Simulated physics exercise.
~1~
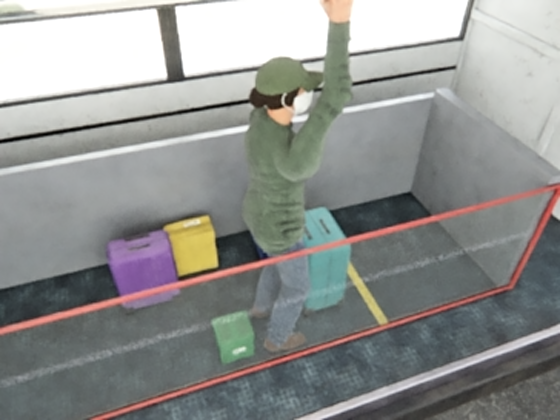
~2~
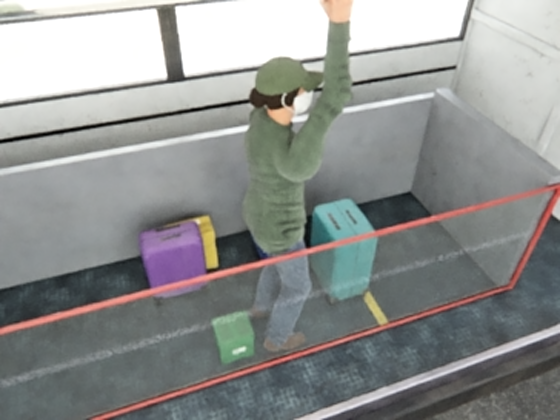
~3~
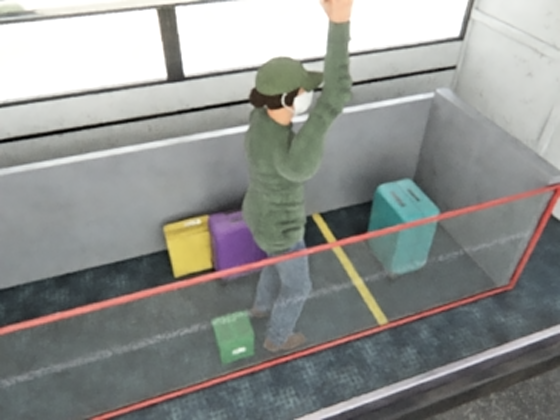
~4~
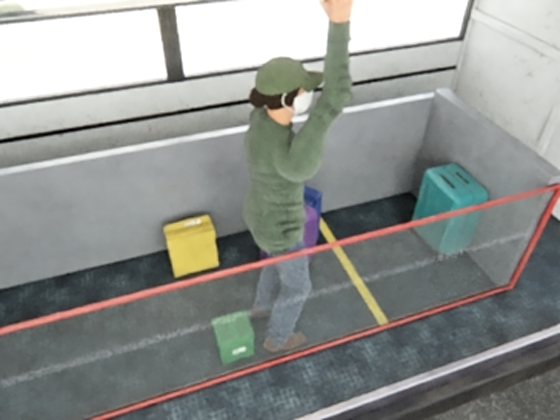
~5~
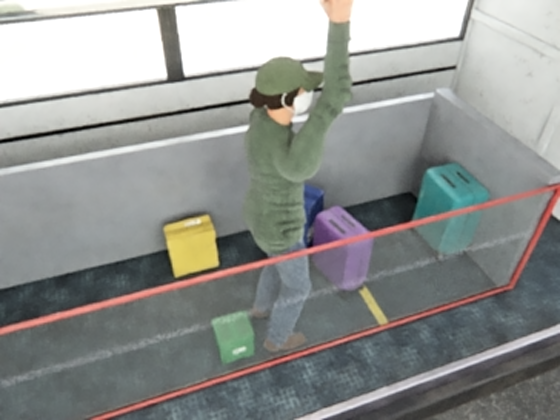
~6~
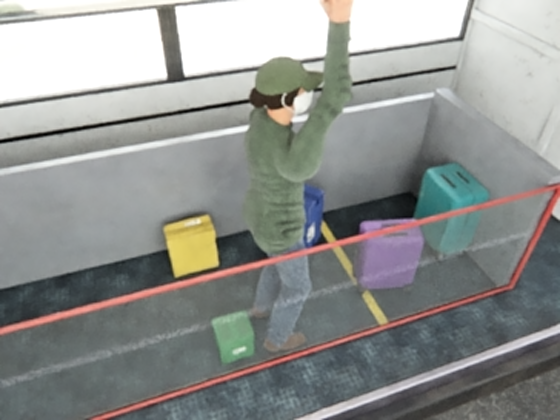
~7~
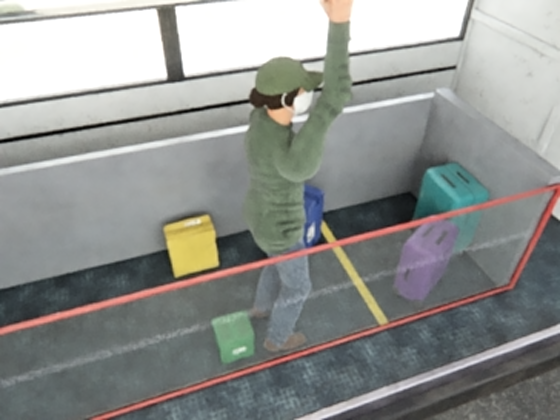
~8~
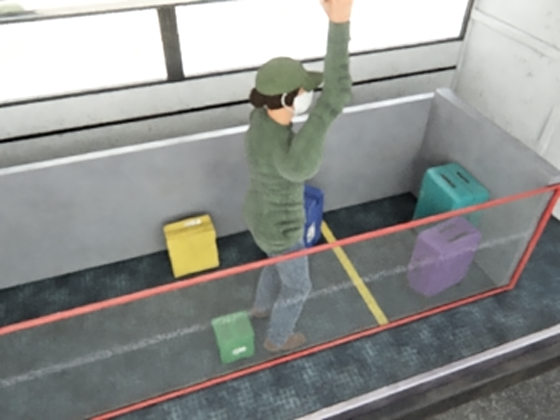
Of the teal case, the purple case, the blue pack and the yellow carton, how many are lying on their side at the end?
None of them are lying on their side. The two cases, the blue pack and the yellow carton are all upright at the end.
A teal wheeled case and a smaller purple one roll to the right along a luggage bay, where a passenger in a green cap and face mask stands with one arm raised. The teal case crosses the yellow line first and comes to rest near the right end. The purple case passes in front of a yellow carton, slips behind the passenger, then emerges and crosses the line too. A blue pack shows beside the passenger, short of the line. The purple case slows and ends upright in front of the teal one, while the yellow carton and green tub stay put.
